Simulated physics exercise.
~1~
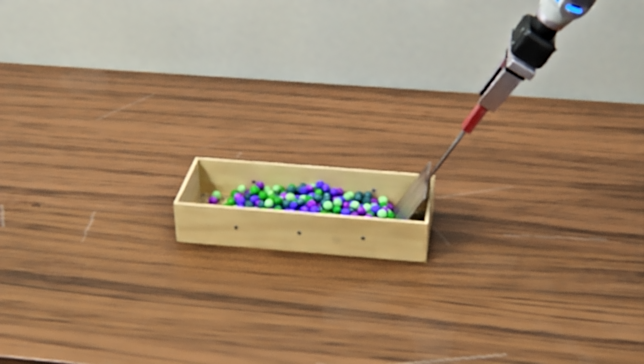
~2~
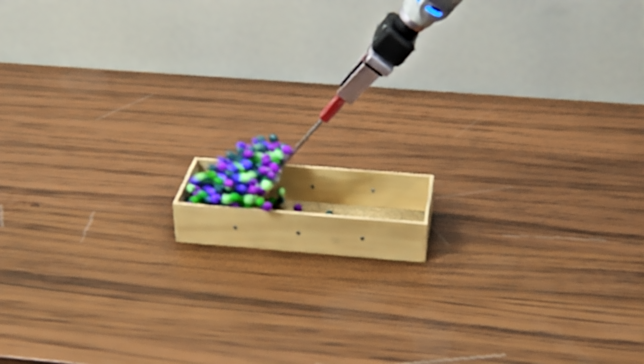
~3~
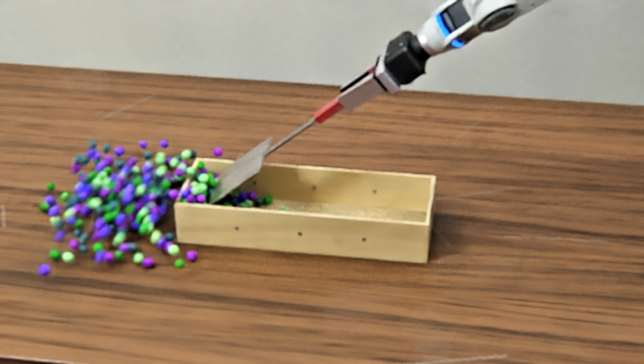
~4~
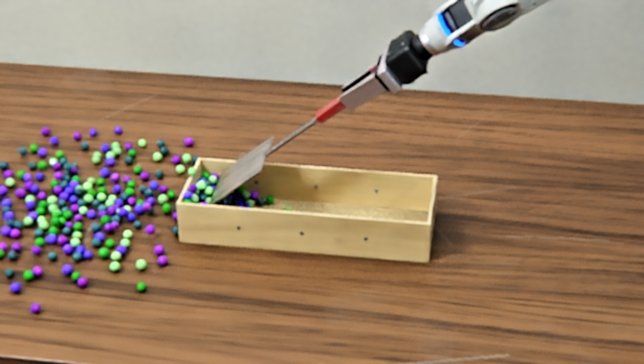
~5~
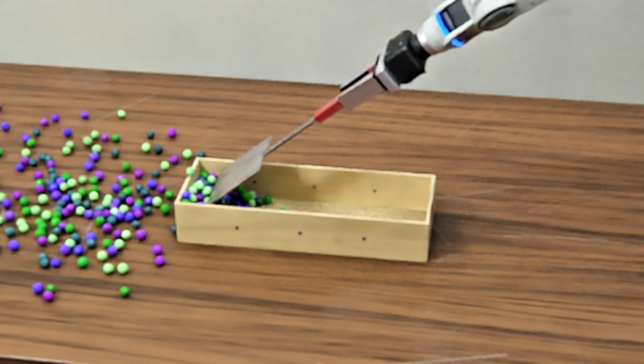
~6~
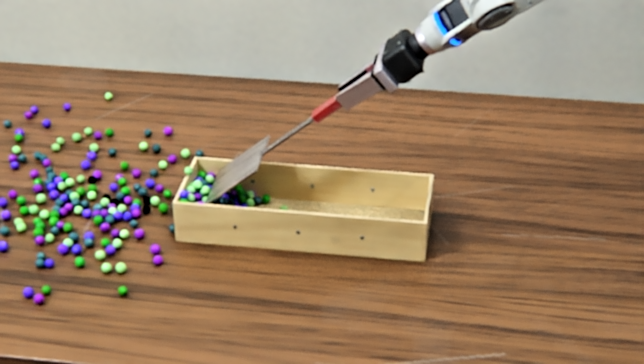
Robot arm with a paddle sweeping colourful balls leftward along a wooden trough, spilling many onto the table while some remain inside.
